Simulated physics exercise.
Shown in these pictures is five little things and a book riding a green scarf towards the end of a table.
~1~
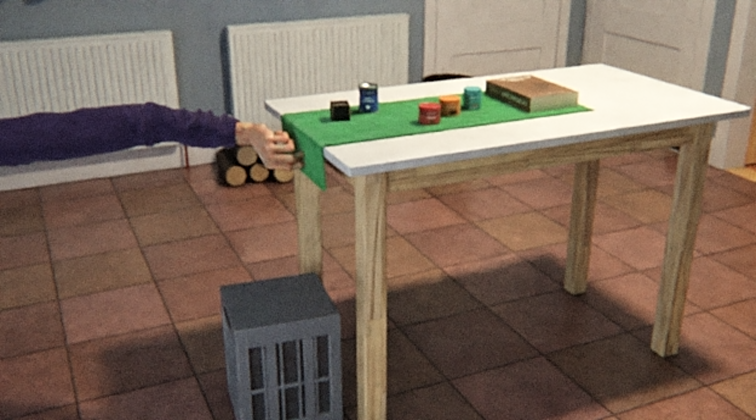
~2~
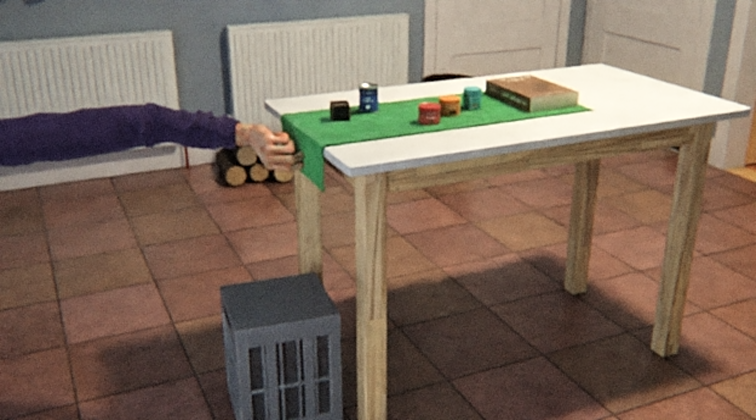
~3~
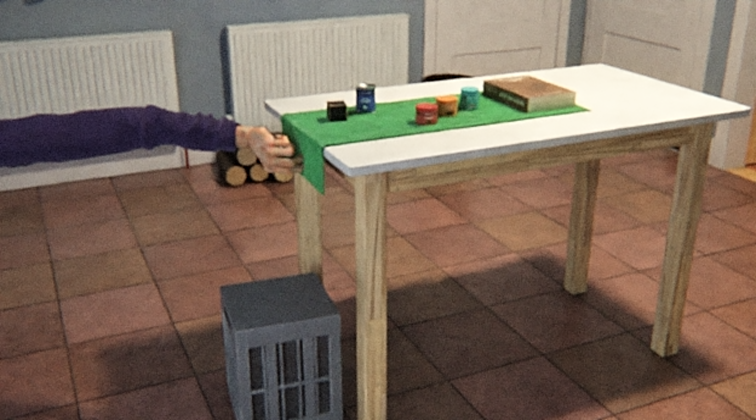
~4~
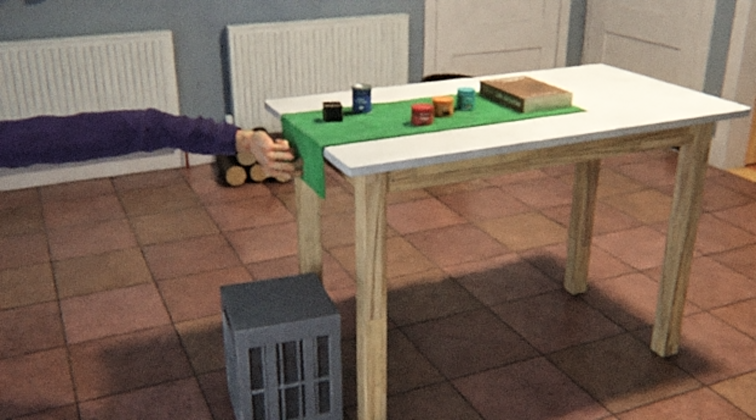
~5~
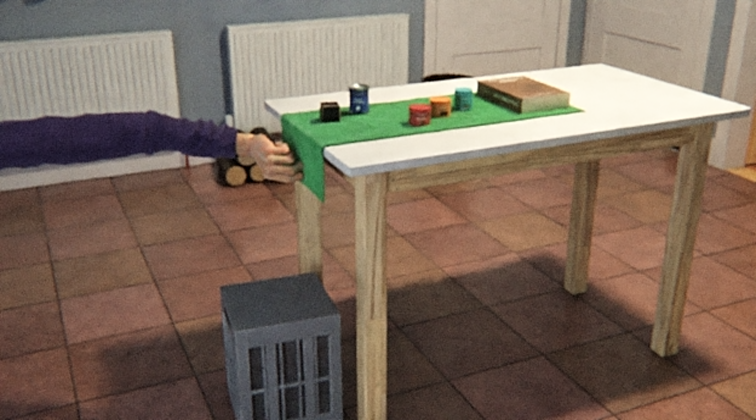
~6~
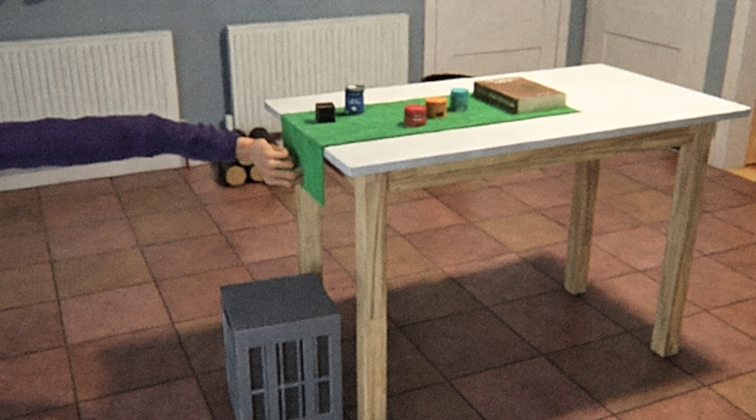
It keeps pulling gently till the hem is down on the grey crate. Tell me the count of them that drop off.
Three objects go.
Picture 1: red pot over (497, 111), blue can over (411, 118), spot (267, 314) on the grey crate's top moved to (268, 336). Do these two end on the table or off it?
First the red pot: It is still up there. Then the blue can: It ends off the top.
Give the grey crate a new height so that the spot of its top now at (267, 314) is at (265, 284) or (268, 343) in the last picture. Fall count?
That would be 2 and 4.
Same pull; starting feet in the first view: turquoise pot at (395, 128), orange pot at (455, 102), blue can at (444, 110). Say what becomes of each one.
In the end the turquoise pot is no longer up there, the orange pot is still up there and the blue can is still up there.
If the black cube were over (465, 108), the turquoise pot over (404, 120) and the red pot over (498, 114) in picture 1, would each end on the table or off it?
In the end the black cube is still on top, the turquoise pot is no longer on top, and the red pot is still on top.
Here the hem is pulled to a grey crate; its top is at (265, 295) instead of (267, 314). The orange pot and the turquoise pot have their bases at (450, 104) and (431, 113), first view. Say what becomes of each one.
As for the orange pot, it stays in place; as for the turquoise pot, it stays in place.
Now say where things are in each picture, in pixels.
The first frame shows hem (325, 191); black cube (340, 102); blue can (369, 85); red pot (430, 105); orange pot (450, 97); turquoise pot (473, 88); top of the crate (267, 314).
The second frame shows hem (324, 192); black cube (340, 102).
The third frame shows hem (324, 195); blue can (365, 86).
The fourth frame shows hem (324, 200); red pot (422, 106); top of the crate (267, 314).
The fifth frame shows hem (324, 203); orange pot (440, 98).
The sixth frame shows hem (324, 207); black cube (325, 104); blue can (354, 87); red pot (416, 107); orange pot (436, 99); turquoise pot (460, 89).
Soon after, hem near (303, 229); black cube gone.
Then, hem near (303, 284); black cube and blue can gone.
At rest, hem on the crate; black cube, blue can and red pot gone. The table loses three.
